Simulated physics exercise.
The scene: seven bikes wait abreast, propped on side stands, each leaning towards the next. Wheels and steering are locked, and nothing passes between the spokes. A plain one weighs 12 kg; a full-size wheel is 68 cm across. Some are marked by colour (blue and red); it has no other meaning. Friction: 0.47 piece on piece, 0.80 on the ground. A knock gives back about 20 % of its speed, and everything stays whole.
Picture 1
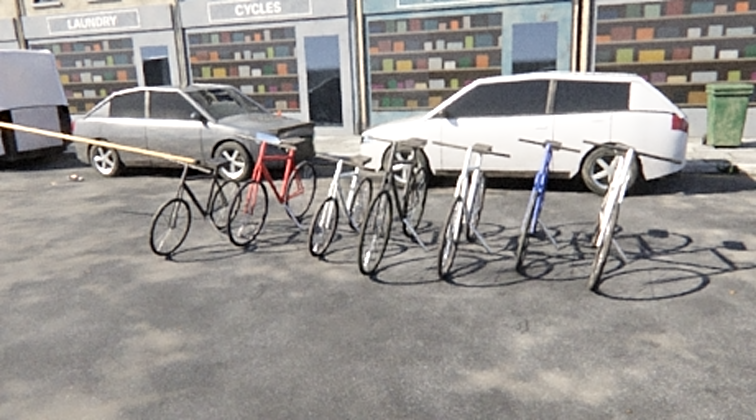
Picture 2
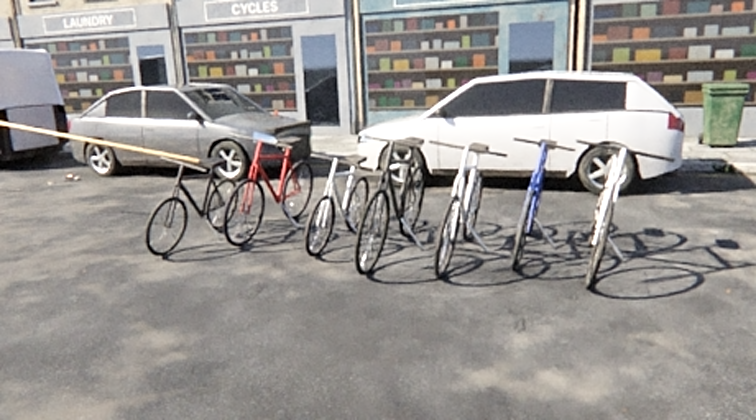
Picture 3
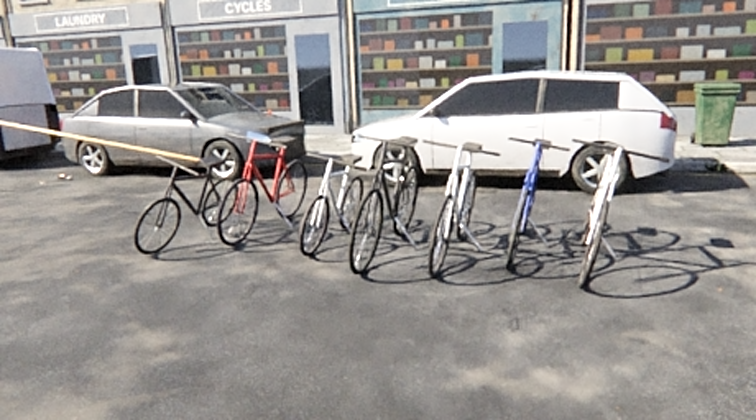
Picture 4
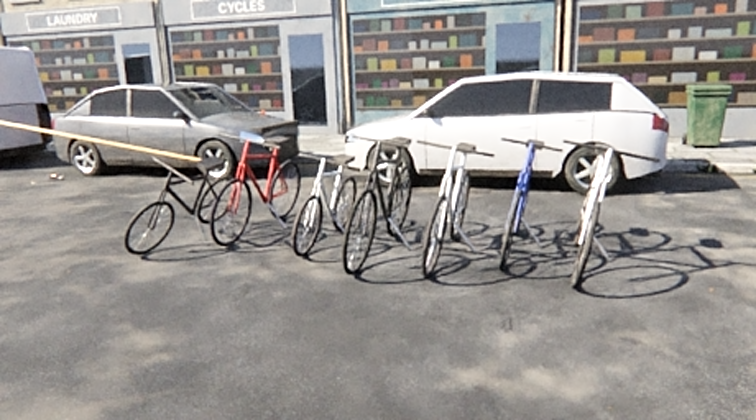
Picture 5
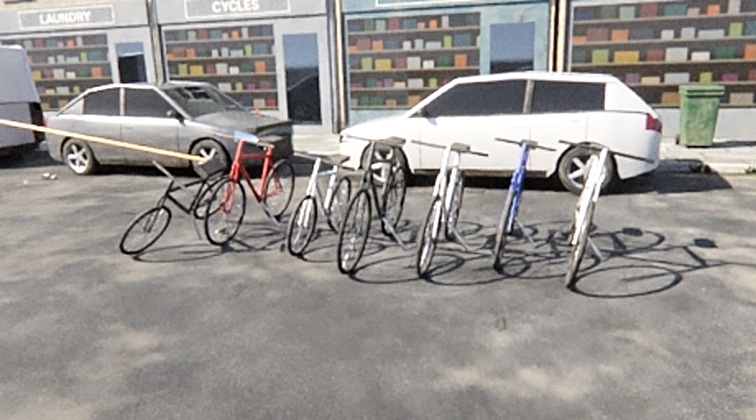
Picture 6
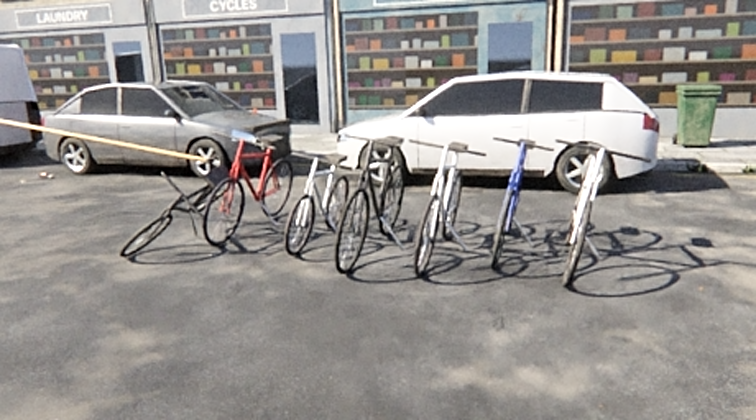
A pole pushes the leftmost bicycle, which leans over to the left beside the red one.
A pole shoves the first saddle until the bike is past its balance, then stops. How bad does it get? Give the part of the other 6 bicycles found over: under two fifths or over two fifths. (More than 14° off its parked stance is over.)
Over two fifths of them.
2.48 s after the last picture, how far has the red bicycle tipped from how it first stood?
About 70°.
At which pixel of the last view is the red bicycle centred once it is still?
Near (307, 206).
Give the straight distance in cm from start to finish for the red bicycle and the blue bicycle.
About: Red 70, blue 70.
Then, 1.04 s on from the sixth picture, 2 of the 6 other bicycles over; red bicycle tipped 65°.
Then, 2.48 s on from the sixth picture, 6 of the 6 other bicycles over; red bicycle tipped 67°; blue bicycle tipped 40°.
Finally, 6 of the 6 other bicycles over; blue bicycle tipped 70°; red bicycle tipped 67°. That is 100 per cent. Not one is left standing. Seen by the last camera, middles, blue bicycle near (599, 220), red bicycle near (307, 206).
